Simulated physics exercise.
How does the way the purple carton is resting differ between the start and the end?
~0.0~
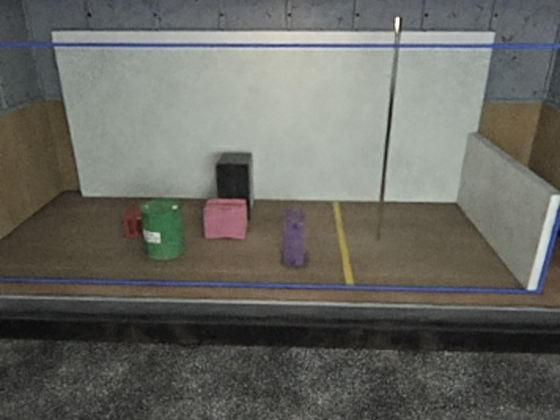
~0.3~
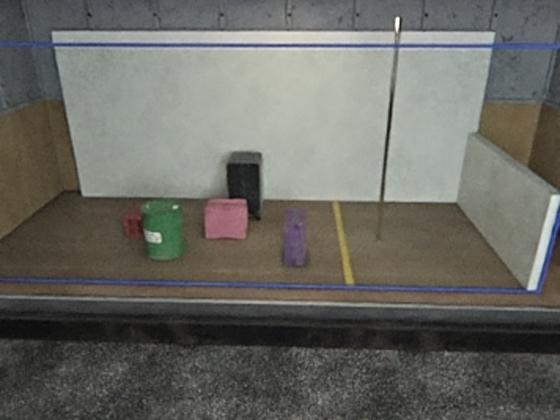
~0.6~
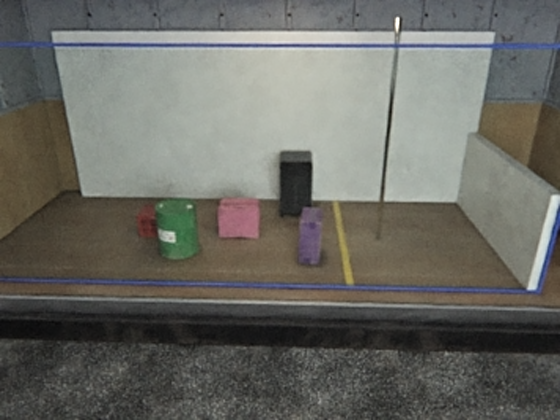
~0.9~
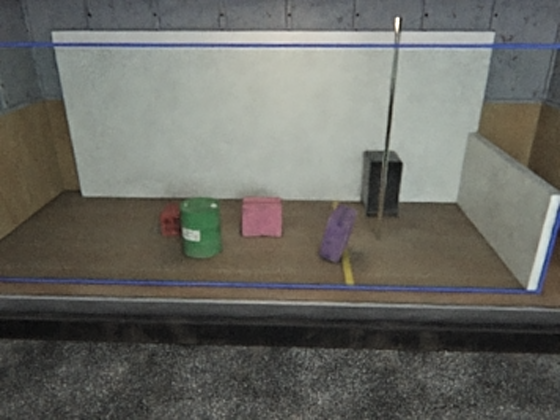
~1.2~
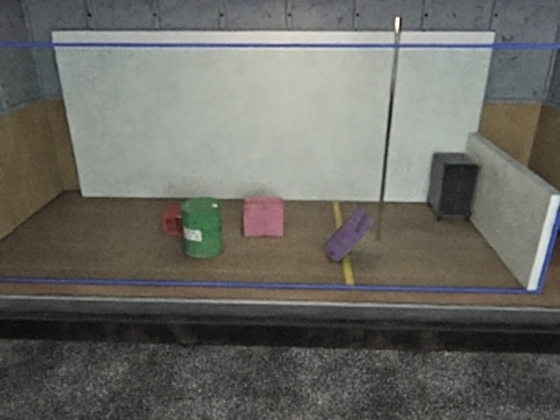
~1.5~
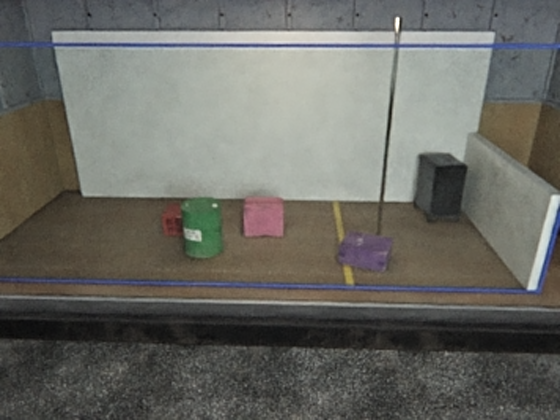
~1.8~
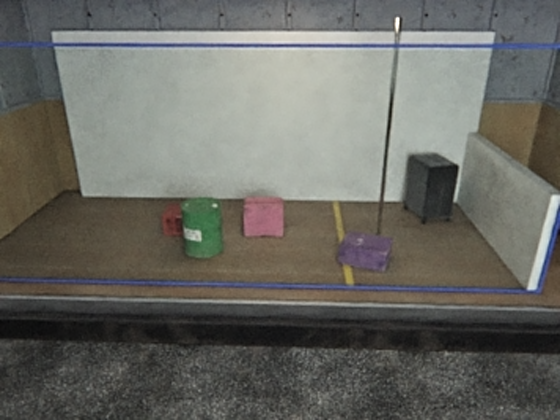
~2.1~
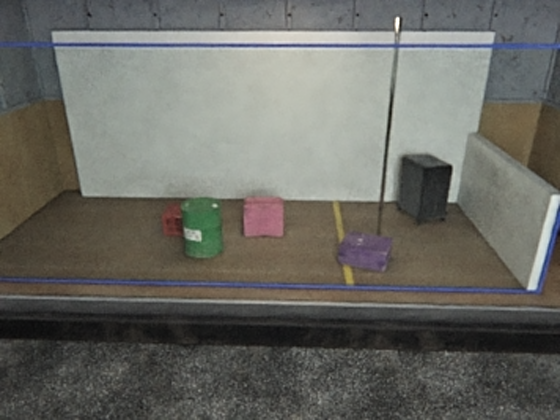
At the start the purple carton stands upright, and by the end it is lying on its side.
